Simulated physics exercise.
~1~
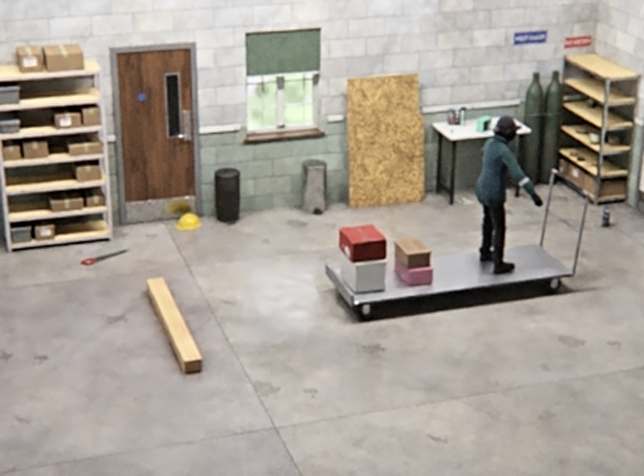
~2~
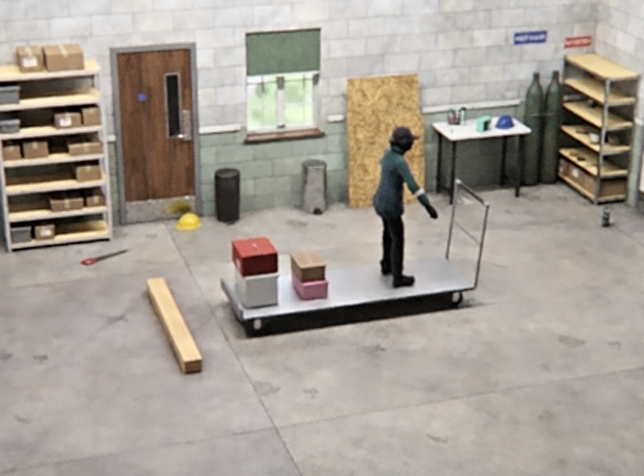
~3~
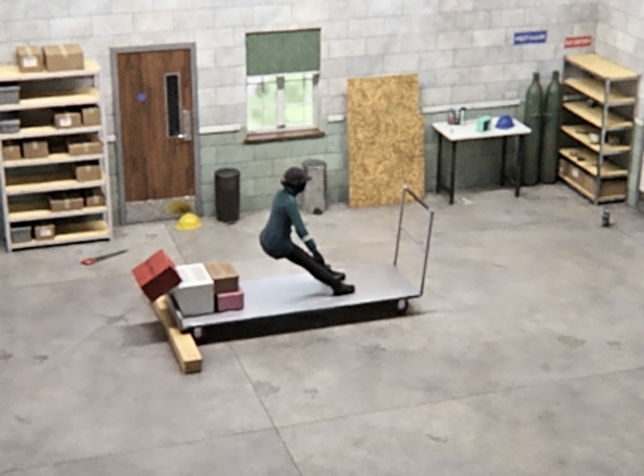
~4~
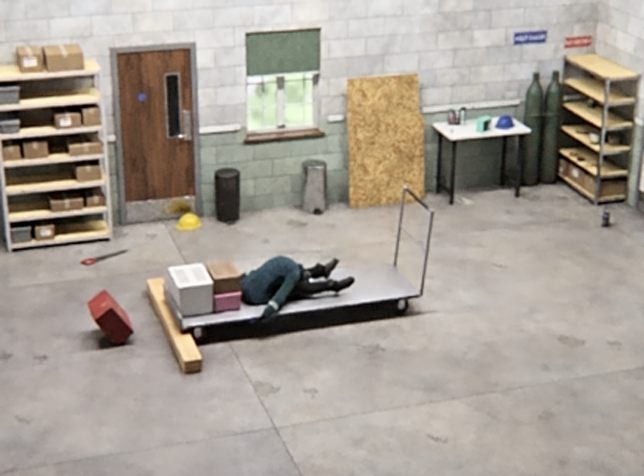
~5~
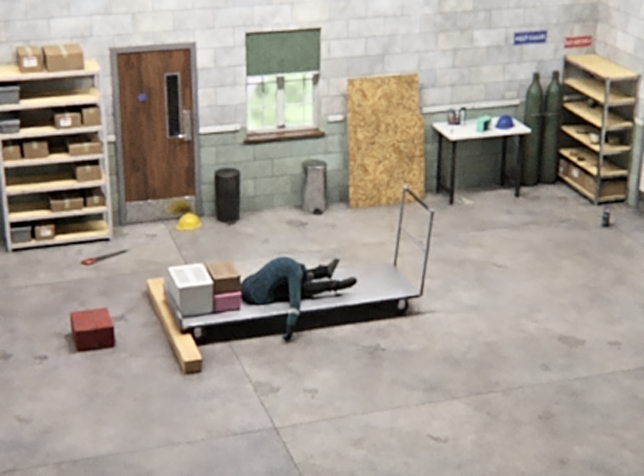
To begin with, a person in a dark cap stands on a flat cart in a workshop, near the handle at its right end, with a red box stacked on a white one and a brown box on a pink one toward the left. The cart rolls left toward a wooden beam on the floor and stops against it. The stacks slide to the front, the red box tips off over the beam, and the person topples backward. The red box tumbles to the floor and comes to rest left of the beam. The other boxes stay aboard, with the person lying behind them.
